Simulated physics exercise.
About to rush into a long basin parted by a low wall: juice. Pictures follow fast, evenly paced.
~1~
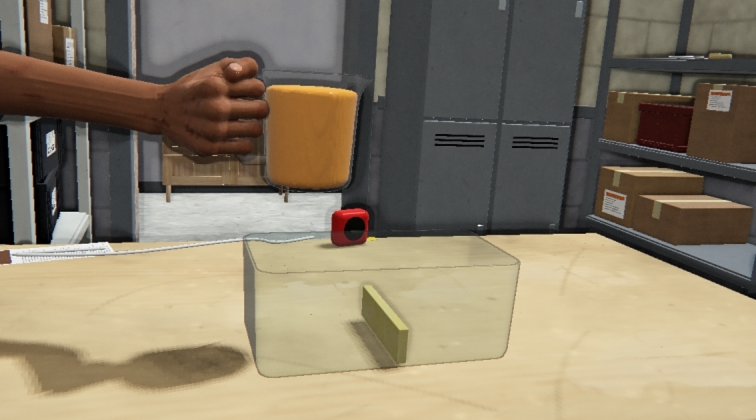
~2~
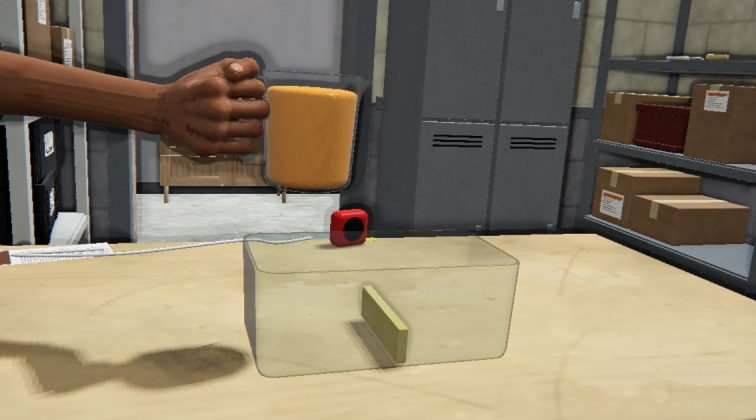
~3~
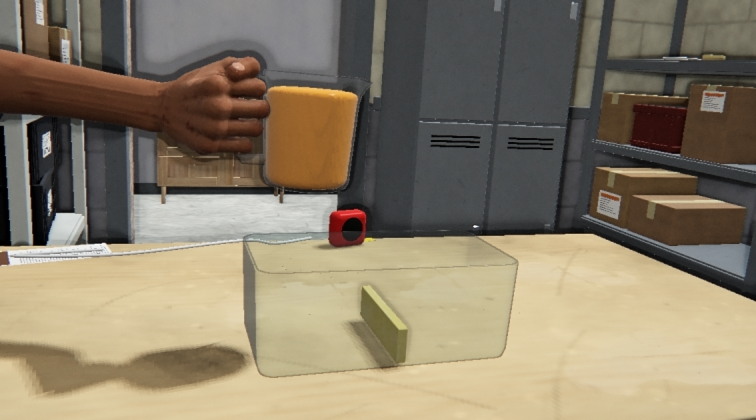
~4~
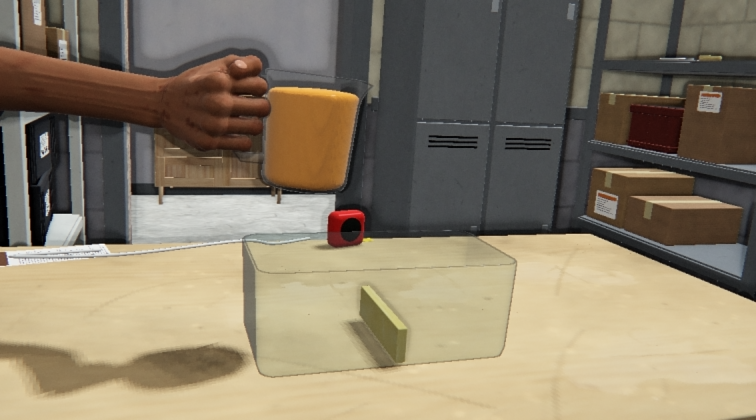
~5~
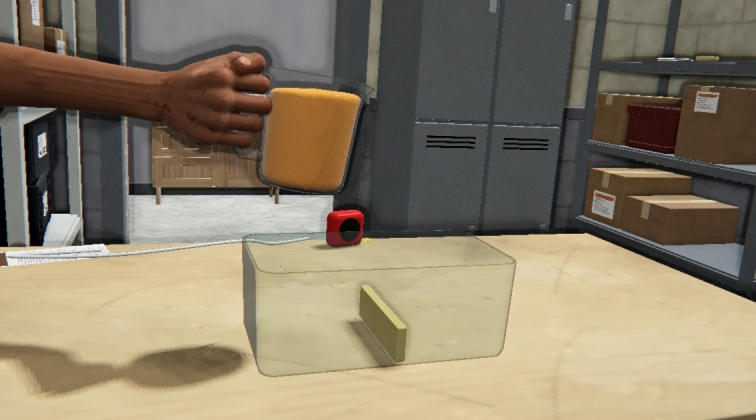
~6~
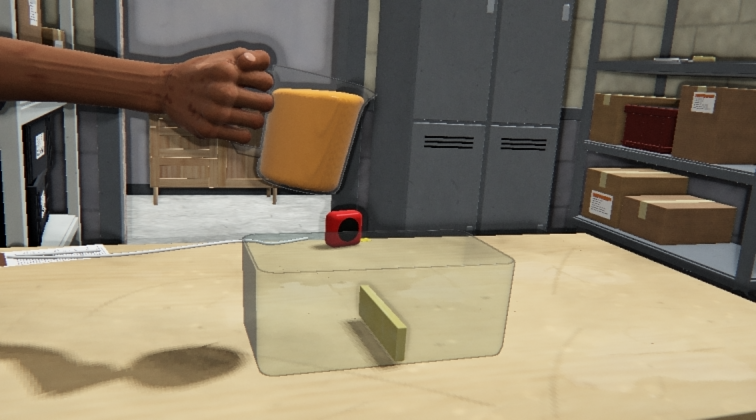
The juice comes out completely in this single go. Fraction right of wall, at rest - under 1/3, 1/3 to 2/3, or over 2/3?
Over 2/3.
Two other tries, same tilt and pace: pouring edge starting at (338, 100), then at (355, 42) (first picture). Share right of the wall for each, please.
In turn 50 and 80 in a hundred.
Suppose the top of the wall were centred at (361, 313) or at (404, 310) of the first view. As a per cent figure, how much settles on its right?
In turn some 95 and 65 in a hundred.
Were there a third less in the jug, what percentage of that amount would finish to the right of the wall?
Best guess: Around 85 %.
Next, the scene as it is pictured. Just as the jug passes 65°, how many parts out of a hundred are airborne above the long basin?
It comes to around 15 per cent.
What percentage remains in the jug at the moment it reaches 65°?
Amount still in: Approx. 80 %.
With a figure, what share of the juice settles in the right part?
I'd put it at about 90 per cent.
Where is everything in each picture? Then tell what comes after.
In the first frame, it leans 0°; its right rim is at (371, 78); the juice meets the walls at (266, 88) and (356, 93); the long basin's rim runs from (249, 254) to (494, 247); the wall's top is at (384, 307).
In the second frame, it leans 0°; its right rim is at (371, 79); the juice meets the walls at (266, 89) and (355, 94).
In the third frame, it leans 2°; its right rim is at (372, 82); the juice meets the walls at (267, 89) and (356, 95).
In the fourth frame, it leans 4°; its right rim is at (373, 85); the juice meets the walls at (269, 90) and (357, 96).
In the fifth frame, it leans 7°; its right rim is at (374, 88); the juice meets the walls at (270, 90) and (358, 96).
In the sixth frame, it leans 11°; its right rim is at (376, 93); the juice meets the walls at (271, 92) and (363, 97).
A moment on, the jug is tipped part way and 79 per cent is still to pour, 0 is left of the wall and 6 right of it.
Next, the jug is tipped right over and 21 per cent is still to pour, 2 is left of the wall and 61 right of it.
Then the jug is tipped right over and 0 per cent is still to pour, 10 is left of the wall and 89 right of it.
Later the jug is tipped right over and 0 per cent is still to pour, 11 is left of the wall and 89 right of it.
At rest 11 per cent lies left of the wall, 88 right of it and 1 outside.
